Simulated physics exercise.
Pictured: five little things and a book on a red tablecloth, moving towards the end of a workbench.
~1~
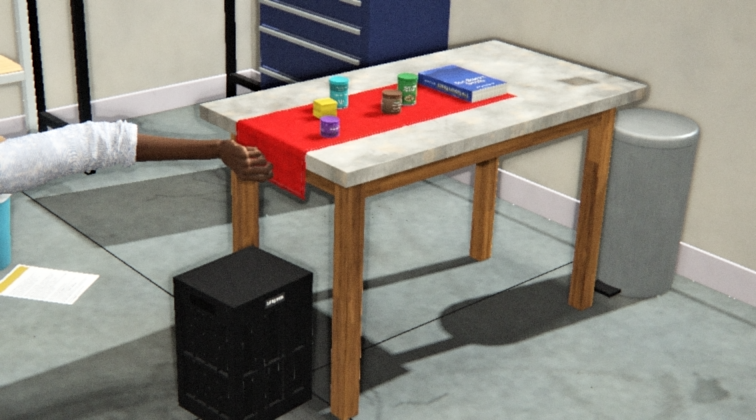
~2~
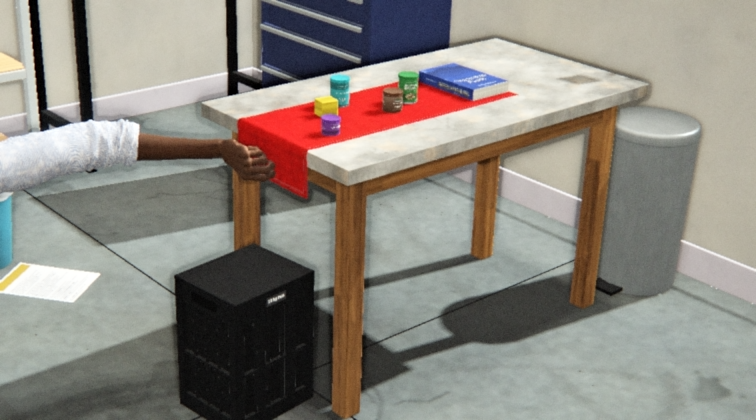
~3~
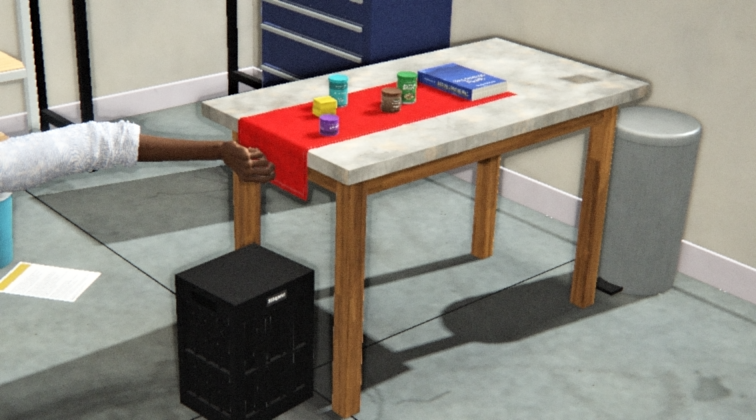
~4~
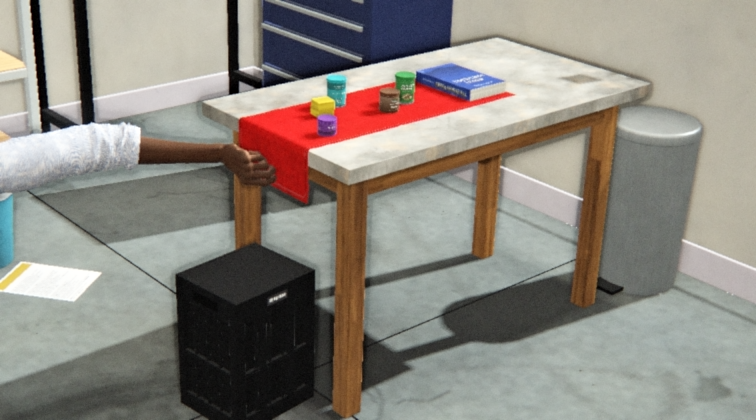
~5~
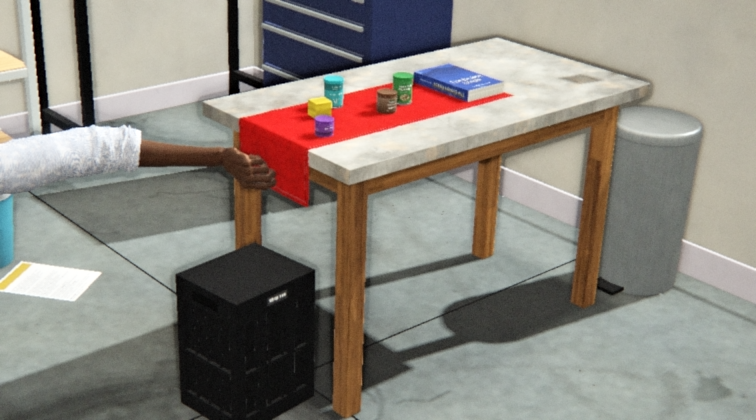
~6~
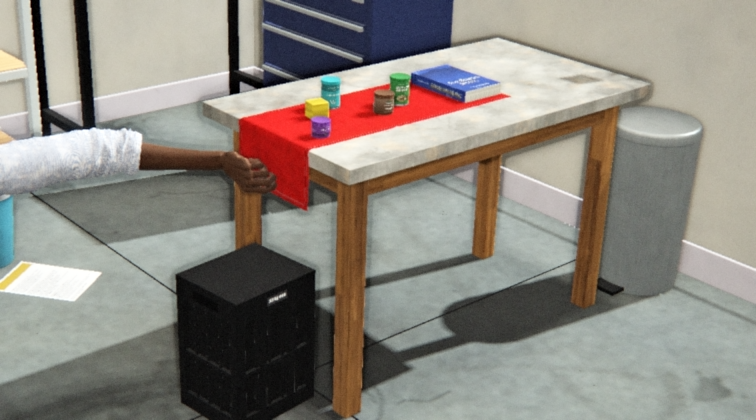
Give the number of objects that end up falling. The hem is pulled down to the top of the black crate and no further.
What comes down is a pair.
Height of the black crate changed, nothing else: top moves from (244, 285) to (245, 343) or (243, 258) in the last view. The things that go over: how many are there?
Counting them gives 4 and 1.
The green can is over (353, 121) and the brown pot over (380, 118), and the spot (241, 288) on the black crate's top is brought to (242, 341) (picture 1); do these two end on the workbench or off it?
The green can drops off, the brown pot is carried off.
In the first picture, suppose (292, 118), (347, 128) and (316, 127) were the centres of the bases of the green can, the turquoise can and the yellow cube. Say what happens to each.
Note: Green can lost; turquoise can lost; yellow cube lost.
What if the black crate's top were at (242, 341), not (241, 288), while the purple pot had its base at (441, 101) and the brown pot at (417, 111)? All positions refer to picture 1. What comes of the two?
The purple pot does not fall; the brown pot remains up.
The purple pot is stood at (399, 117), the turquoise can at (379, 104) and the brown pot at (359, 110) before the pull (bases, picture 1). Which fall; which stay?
The purple pot would stay in place, the turquoise can would stay in place, the brown pot would stay in place.
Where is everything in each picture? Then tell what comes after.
Hem (305, 200); purple pot (330, 119); yellow cube (325, 101); turquoise can (339, 79); brown pot (392, 92); green can (408, 76); top of the crate (241, 288), in the first picture.
Hem (308, 198); purple pot (331, 117), in the second picture.
Hem (307, 201); yellow cube (325, 99), in the third picture.
Hem (308, 203); turquoise can (336, 77); top of the crate (244, 285), in the fourth picture.
Hem (308, 207); brown pot (387, 91), in the fifth picture.
Hem (308, 211); purple pot (321, 120); yellow cube (317, 101); turquoise can (331, 79); brown pot (384, 92); green can (400, 76), in the sixth picture.
Early on, hem near (271, 245); purple pot gone.
Midway, hem on the crate; purple pot and yellow cube gone.
Finally, hem on the crate; purple pot and yellow cube gone. Over the edge go two.
